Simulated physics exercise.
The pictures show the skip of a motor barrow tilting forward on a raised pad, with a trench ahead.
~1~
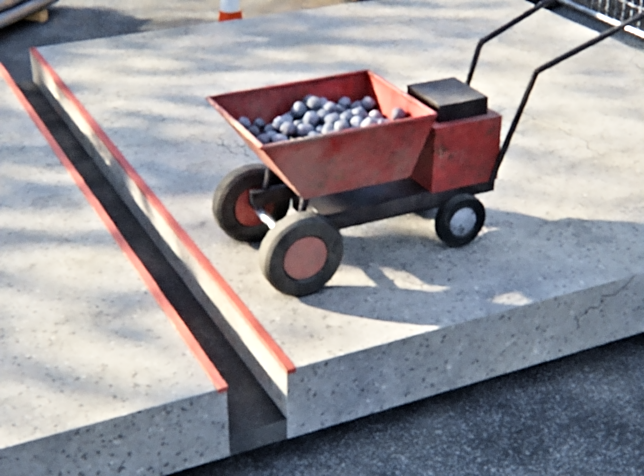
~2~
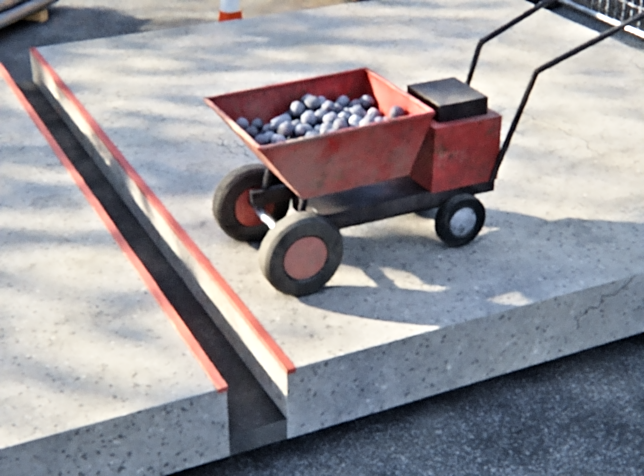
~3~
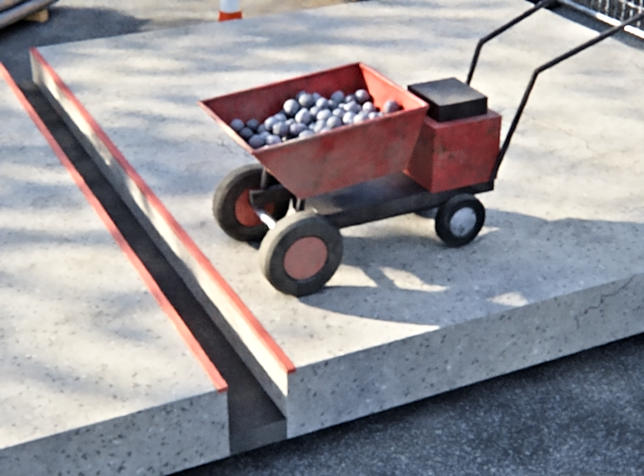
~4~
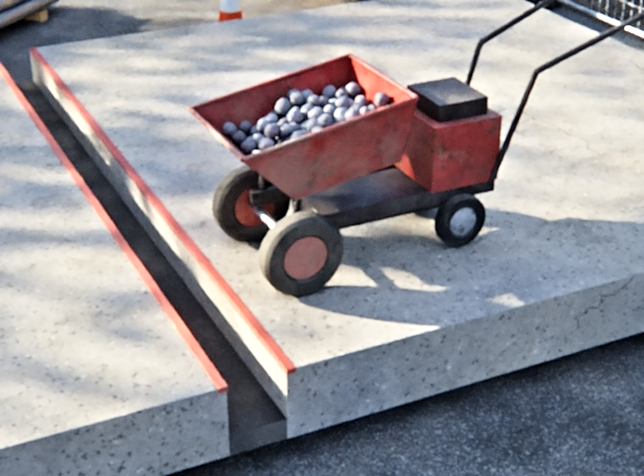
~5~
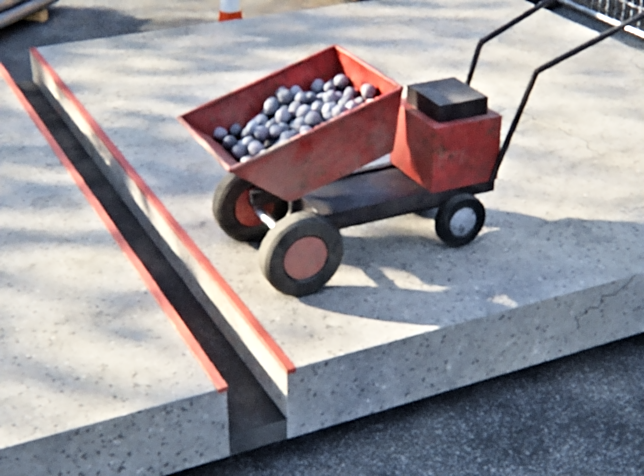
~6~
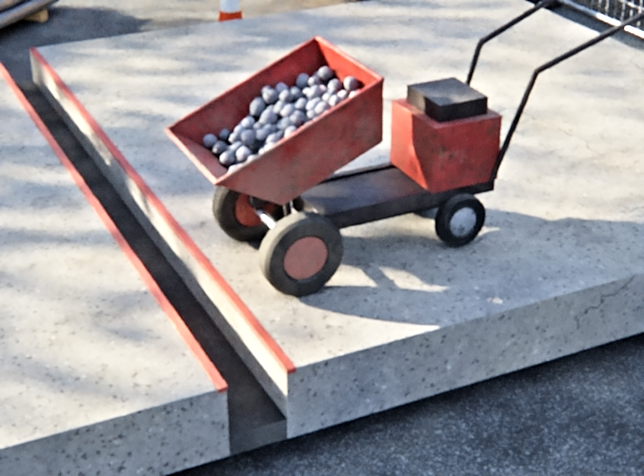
A red motor barrow with black handles and a skip of round grey cobbles stands on a raised, pale speckled pad, seen from above and to the side. To its left, a narrow dark trench with red-painted edges cuts through the pad, with dark asphalt below. The skip tilts slowly forward to the left, its back rising, while the wheels and camera stay still.
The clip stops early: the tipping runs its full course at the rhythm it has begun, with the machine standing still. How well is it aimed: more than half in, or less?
Between the edges lies only the smaller part of the load.
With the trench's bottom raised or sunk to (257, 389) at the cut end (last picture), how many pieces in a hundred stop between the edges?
It comes to 0 per cent or so.
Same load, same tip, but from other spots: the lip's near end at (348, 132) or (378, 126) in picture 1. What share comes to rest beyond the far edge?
About 0 and 0 per cent.
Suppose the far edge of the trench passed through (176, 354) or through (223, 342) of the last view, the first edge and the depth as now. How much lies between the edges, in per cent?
About 20 and 0 per cent.
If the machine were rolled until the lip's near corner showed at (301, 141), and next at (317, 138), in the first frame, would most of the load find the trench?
One: Over half. Two: Over half.
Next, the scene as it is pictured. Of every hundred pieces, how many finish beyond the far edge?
Roughly 65 in a hundred.
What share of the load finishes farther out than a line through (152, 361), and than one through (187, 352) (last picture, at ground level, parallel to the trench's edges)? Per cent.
Roughly 40 per cent, and 60 per cent.
Soon, skip tipped steeply; all in the skip.
A while on, skip tipped right over; about two thirds in the skip; about a third beyond it; a stray few falling.
Towards the end, skip tipped right over; about a third in the skip; a stray few in or heaped over the trench; about two thirds beyond it.
Finally, skip tipped right over; about a third in the skip; a stray few in or heaped over the trench; about two thirds beyond it.
